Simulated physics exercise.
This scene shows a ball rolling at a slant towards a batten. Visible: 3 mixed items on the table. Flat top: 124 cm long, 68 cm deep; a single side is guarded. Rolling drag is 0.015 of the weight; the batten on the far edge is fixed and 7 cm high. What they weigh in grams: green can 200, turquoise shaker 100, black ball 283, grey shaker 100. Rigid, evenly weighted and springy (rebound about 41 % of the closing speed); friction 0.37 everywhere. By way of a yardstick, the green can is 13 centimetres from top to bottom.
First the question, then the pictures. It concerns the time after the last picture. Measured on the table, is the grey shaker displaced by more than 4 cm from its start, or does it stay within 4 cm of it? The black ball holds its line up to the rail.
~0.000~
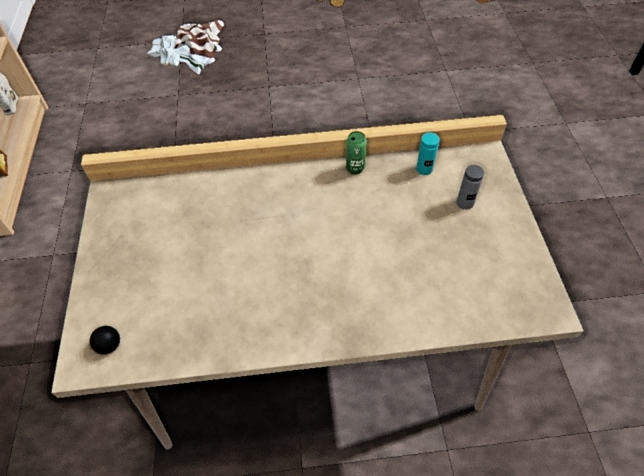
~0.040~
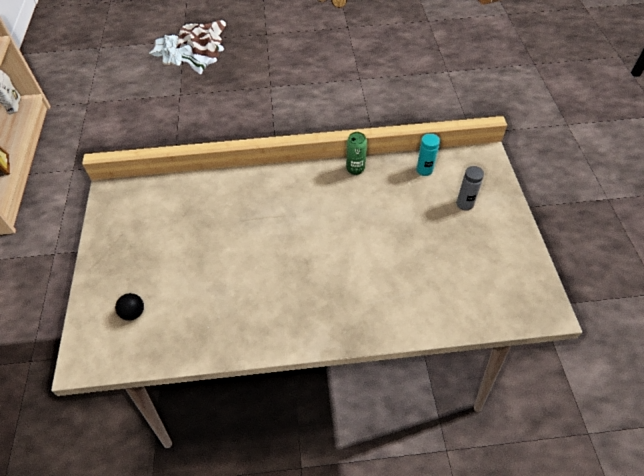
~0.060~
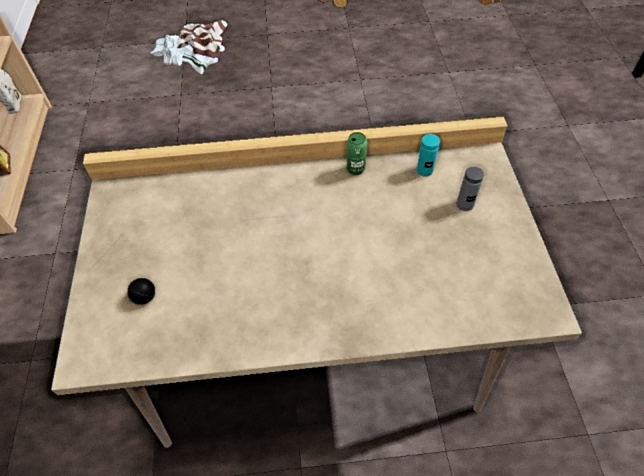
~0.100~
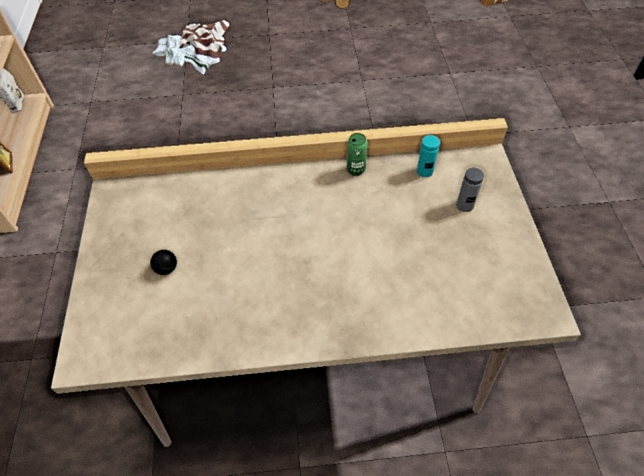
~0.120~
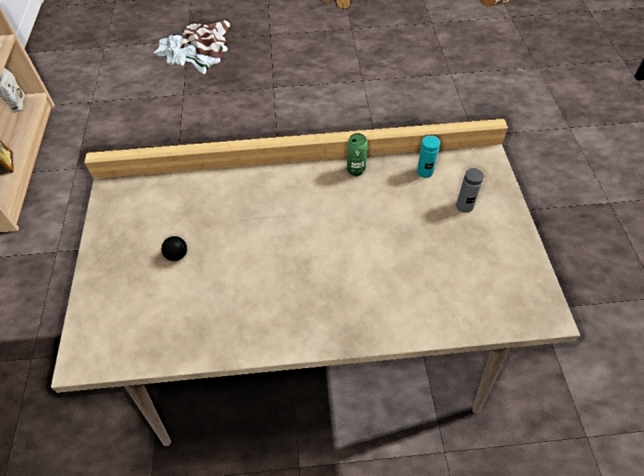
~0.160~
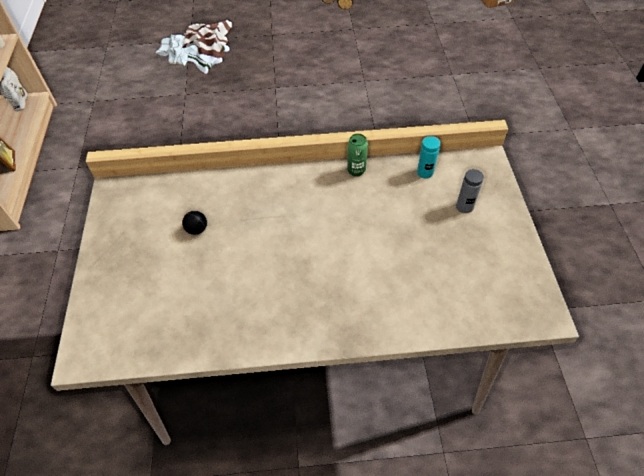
I expect it will stay near the start.
After 0.66 s, black ball near (372, 206).
After 1.26 s, black ball near (578, 259).
By the end (1.7 s), all 3 in place, give or take 4 cm. Seen from the same camera at the end, grey shaker near (470, 192).
